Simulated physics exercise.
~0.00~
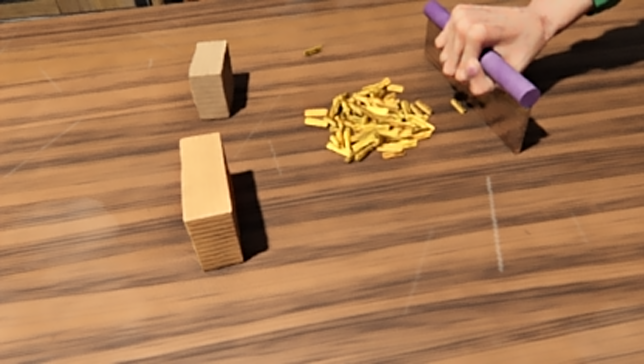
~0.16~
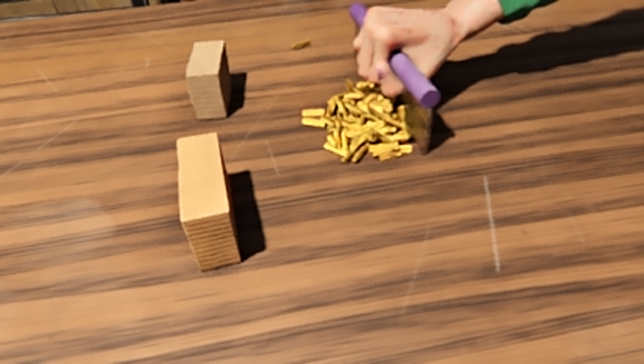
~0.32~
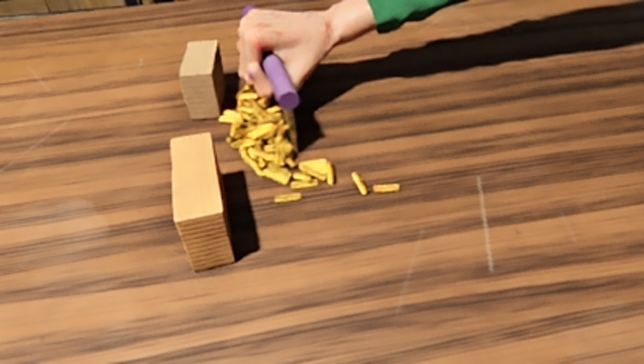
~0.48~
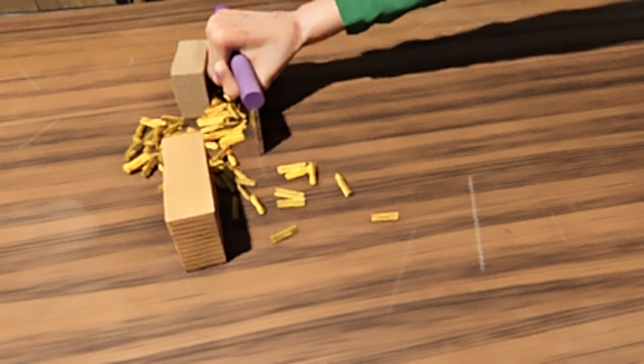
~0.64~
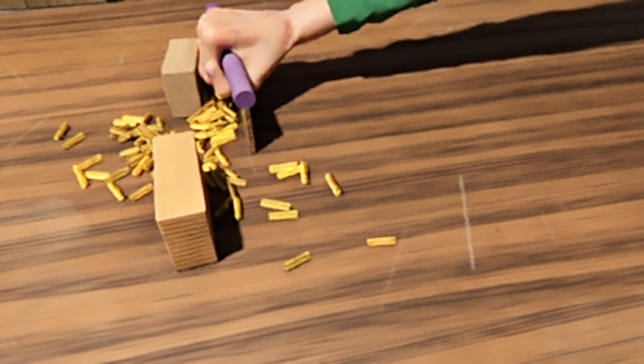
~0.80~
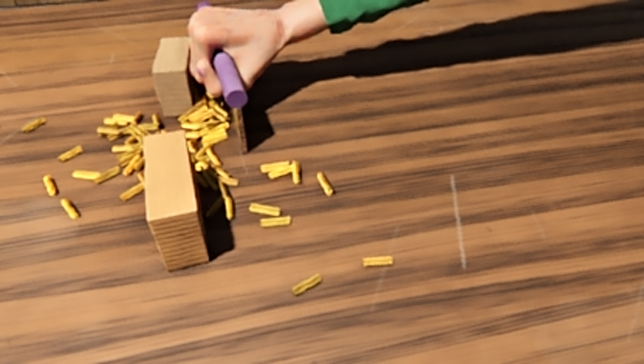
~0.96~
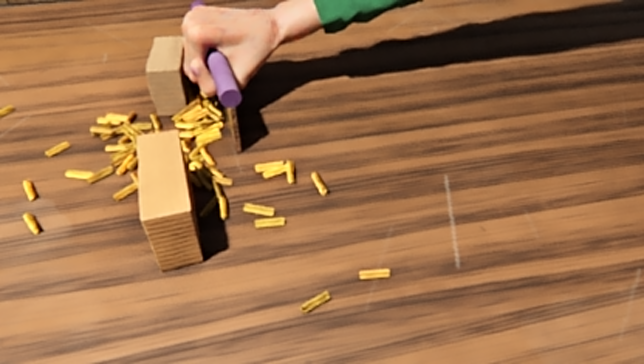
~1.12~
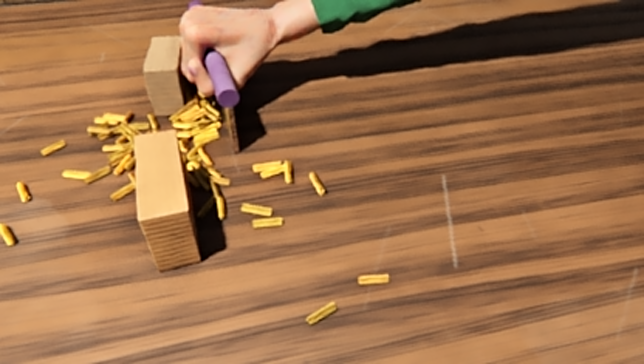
In this clip, a hand holding a scraper with a purple handle sweeps a pile of yellow pasta pieces leftward across a wooden table toward two blocks, then stops there, with some pieces scattered through the gap and many left on the near side.
